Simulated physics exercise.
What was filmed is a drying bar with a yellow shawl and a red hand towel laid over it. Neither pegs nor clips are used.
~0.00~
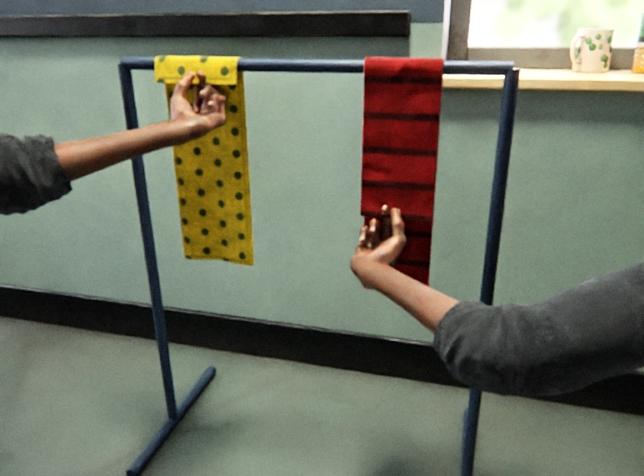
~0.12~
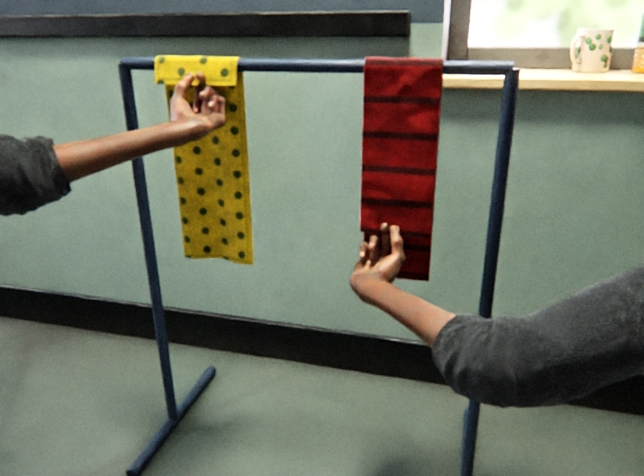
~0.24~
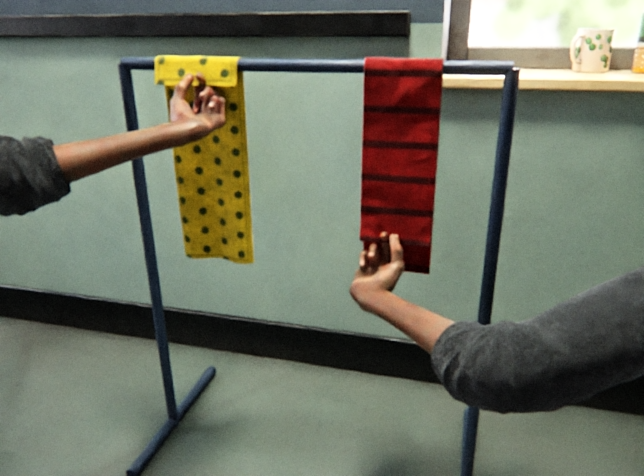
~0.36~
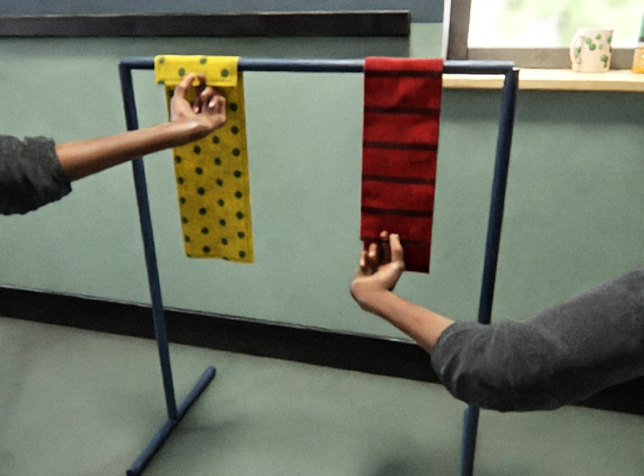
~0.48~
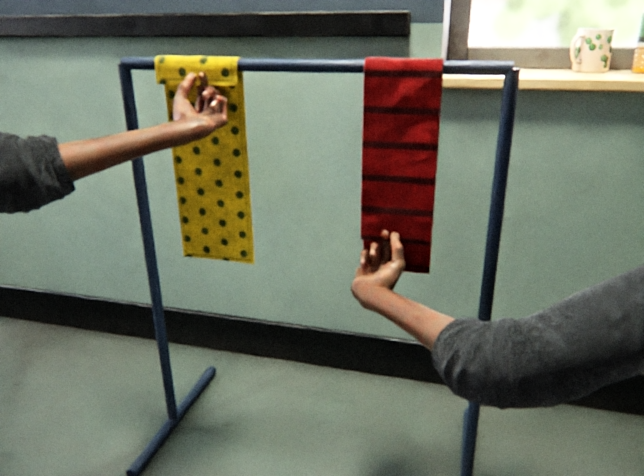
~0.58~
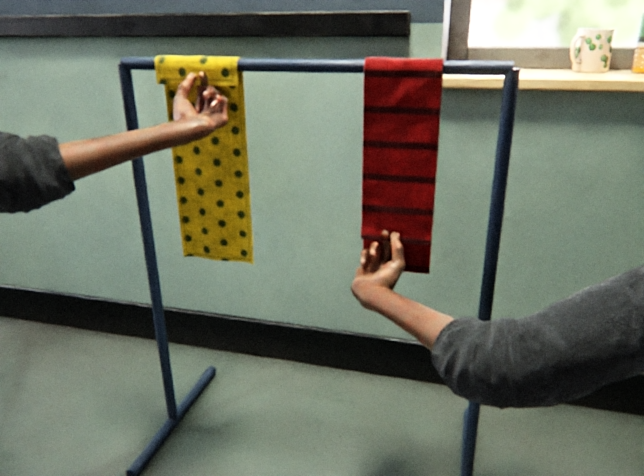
The red striped cloth's front end was drawn down a little by a hand on the right, then stayed still, while another hand stayed at the yellow dotted cloth on the left of the bar.
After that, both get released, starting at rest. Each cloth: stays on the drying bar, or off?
Outcome: The yellow shawl slips away; the red hand towel remains.
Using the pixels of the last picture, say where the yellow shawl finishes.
Centre position: (233, 434).
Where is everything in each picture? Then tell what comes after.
The first picture shows shawl front hem (215, 78), back hem (235, 258); hand towel front hem (378, 210), back hem (379, 285).
The second picture shows shawl front hem (215, 79); hand towel front hem (378, 227).
The third picture shows shawl front hem (215, 79); hand towel front hem (378, 235).
The fourth picture shows shawl front hem (215, 79); hand towel front hem (378, 235).
The fifth picture shows shawl front hem (217, 79); hand towel front hem (378, 234).
The sixth picture shows shawl front hem (217, 79), back hem (236, 257), front far shorter than the back; hand towel front hem (379, 234), back hem (380, 263), front almost as long as the back.
Around 0.96 s, shawl clear of the rail and dropping near (221, 283); hand towel at rest on the rail.
Around 1.28 s, shawl in a heap on the floor near (233, 433); hand towel at rest on the rail.
Finally, shawl in a heap on the floor near (233, 434); hand towel at rest on the rail. The yellow shawl is pulled off by its long side and the red hand towel stays on.
